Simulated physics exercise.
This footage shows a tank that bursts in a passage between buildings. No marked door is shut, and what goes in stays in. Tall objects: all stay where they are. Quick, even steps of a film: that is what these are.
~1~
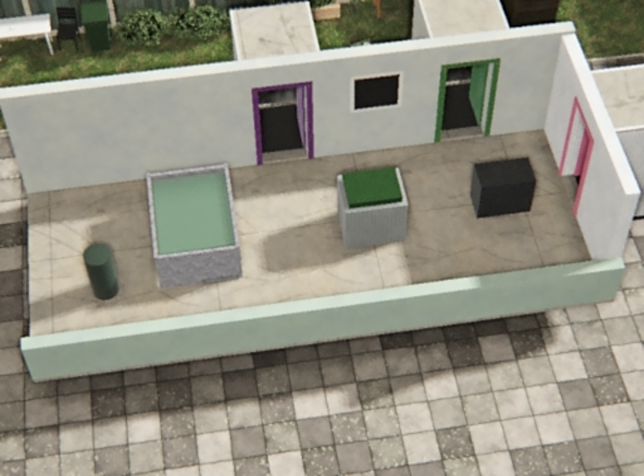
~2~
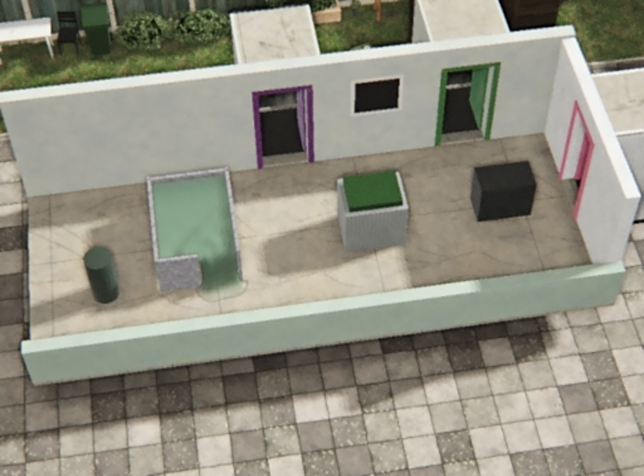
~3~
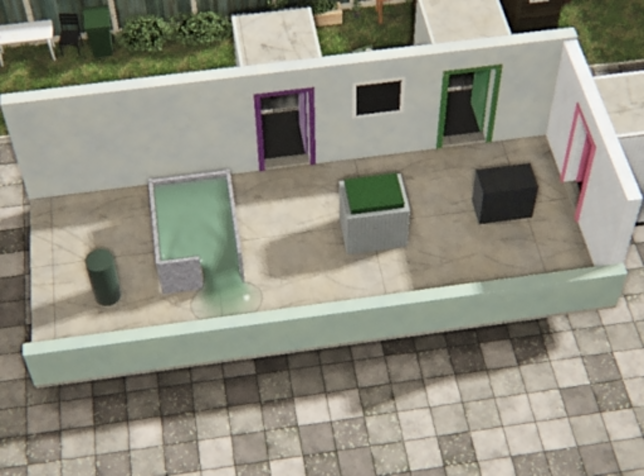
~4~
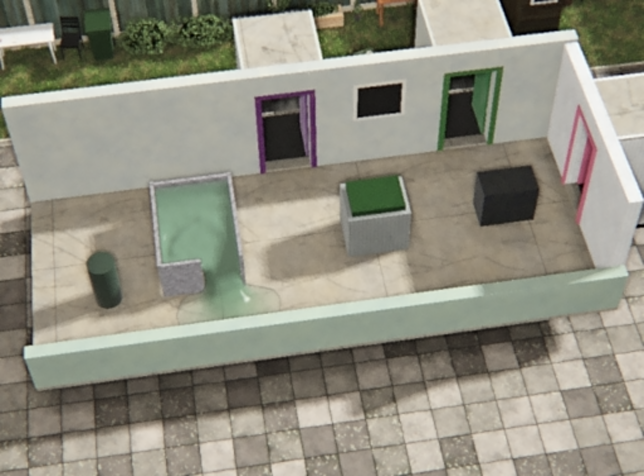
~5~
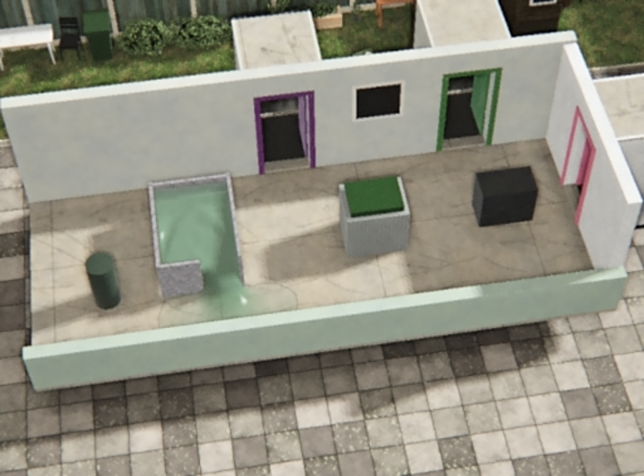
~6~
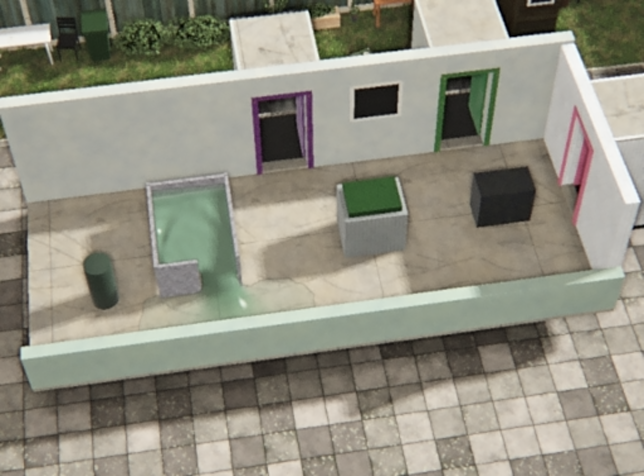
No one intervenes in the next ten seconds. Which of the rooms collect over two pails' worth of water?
Result: The green door is going to stay within two buckets. The pink door is going to be swamped. The purple door is going to stay within two buckets.
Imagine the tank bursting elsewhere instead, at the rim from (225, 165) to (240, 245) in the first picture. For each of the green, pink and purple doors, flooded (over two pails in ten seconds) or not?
Result: Green goes past the limit; pink goes past the limit; purple goes past the limit.
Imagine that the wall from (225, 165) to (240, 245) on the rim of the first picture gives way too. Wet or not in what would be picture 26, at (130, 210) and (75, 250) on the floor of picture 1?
Untouched, then untouched.
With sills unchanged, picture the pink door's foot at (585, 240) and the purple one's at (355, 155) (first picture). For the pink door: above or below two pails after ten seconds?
Here the pink door crosses the line.
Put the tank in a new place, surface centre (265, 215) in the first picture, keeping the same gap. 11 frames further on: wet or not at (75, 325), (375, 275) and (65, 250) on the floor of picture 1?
Soaked, soaked, bone-dry.
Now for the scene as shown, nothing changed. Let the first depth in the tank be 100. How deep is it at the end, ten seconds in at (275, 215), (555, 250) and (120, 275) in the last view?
In that order: 2, 8 and 2 per cent.
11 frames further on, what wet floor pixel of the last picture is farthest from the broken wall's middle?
I'd say near (533, 301).
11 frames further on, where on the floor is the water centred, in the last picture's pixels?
Around (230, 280).
A moment on, water covers 15 % of the floor; the green door not reached, the pink door not reached, the purple door not reached.
Next, water covers 35 % of the floor; the green door not reached, the pink door not reached, the purple door not reached.
Then, water covers 50 % of the floor; the green door not reached, the pink door under two buckets in, the purple door not reached.
Later, water covers 65 % of the floor; the green door wet at the sill, nothing in, the pink door over two buckets in, the purple door wet at the sill, nothing in.
In the end, water covers 85 % of the floor; the green door wet at the sill, nothing in, the pink door far over two buckets in, the purple door wet at the sill, nothing in.
